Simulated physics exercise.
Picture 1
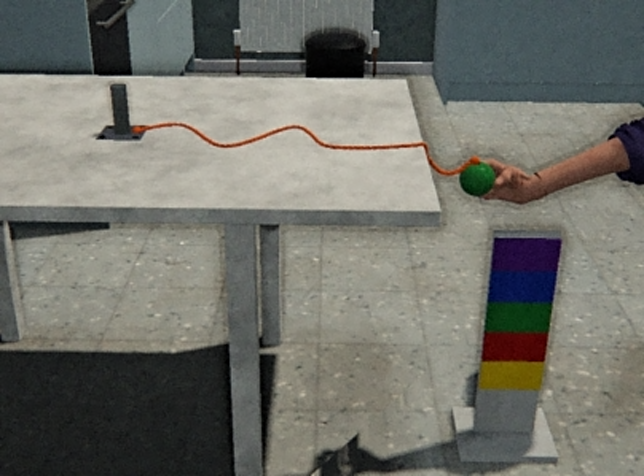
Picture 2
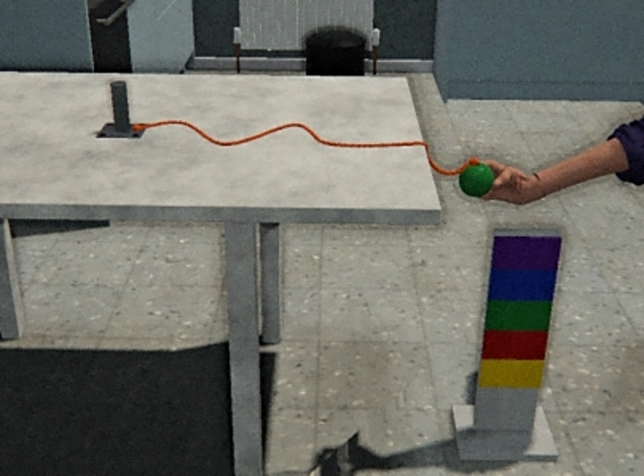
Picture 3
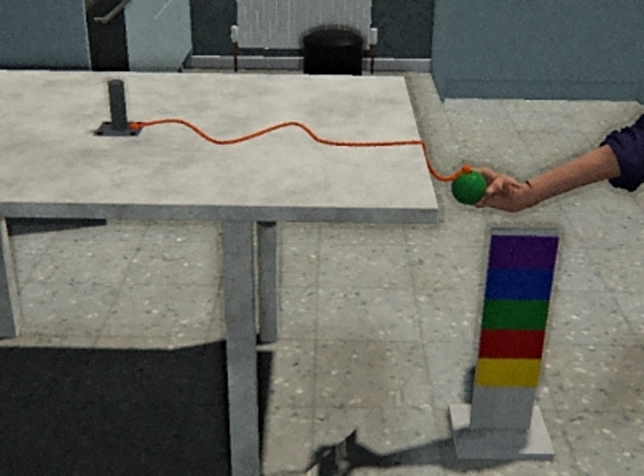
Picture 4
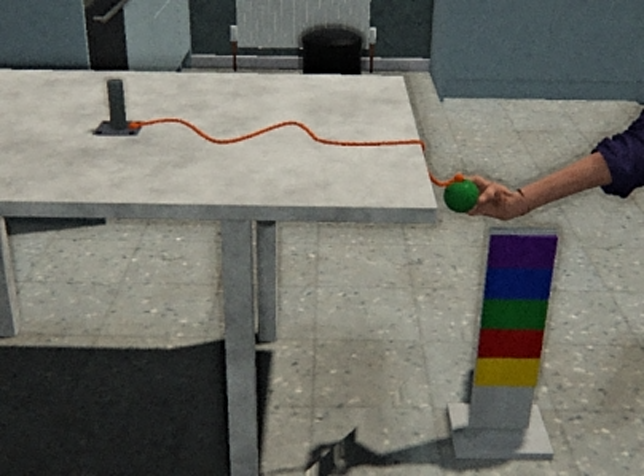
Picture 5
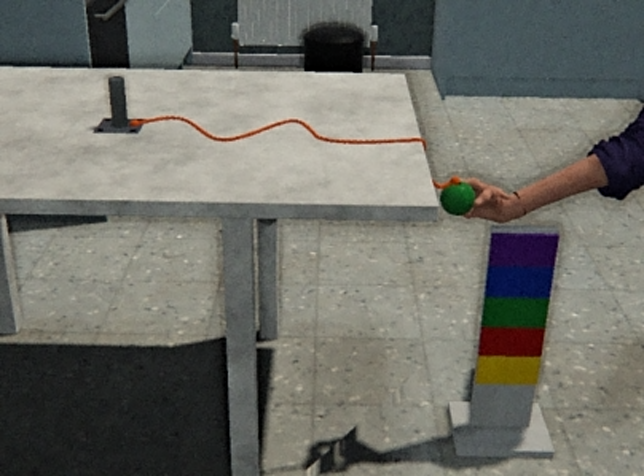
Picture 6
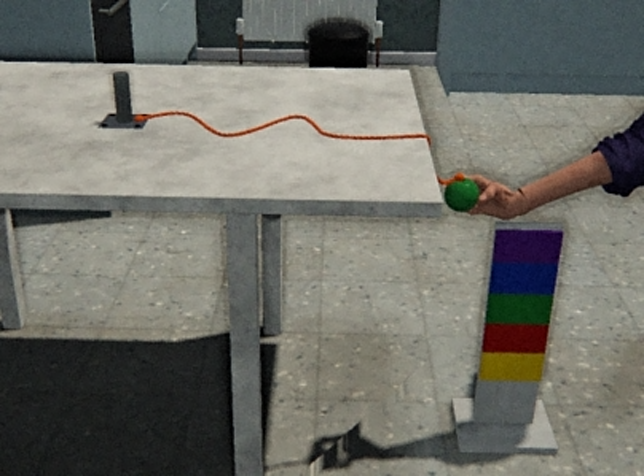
In a room with a speckled floor, a hand holds a green ball-like object on a wavy orange cord beside a table's edge, above a colour-banded board, and shifts it slightly left and down, then barely moves.
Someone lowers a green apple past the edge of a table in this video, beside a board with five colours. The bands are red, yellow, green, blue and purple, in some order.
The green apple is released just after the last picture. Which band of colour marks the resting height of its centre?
The green band marks it.
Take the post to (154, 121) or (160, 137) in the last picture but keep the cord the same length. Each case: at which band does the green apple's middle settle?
Answer, in order: Red, red.
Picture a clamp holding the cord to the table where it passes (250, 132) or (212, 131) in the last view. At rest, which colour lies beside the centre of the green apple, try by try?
In order: Blue; blue.
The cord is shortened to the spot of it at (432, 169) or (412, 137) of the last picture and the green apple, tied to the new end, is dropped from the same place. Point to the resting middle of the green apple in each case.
First (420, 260), then (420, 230).
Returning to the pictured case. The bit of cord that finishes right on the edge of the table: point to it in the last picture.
(327, 135).
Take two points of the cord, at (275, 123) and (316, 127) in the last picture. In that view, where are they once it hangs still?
End positions: About (332, 128) and about (401, 131).
A little later, apple near (449, 305); level with green.
Next, apple near (385, 294); level with green.
Later still, apple near (430, 302); level with green.
When it is over, apple near (418, 304); level with green. The cord holds its middle at green.
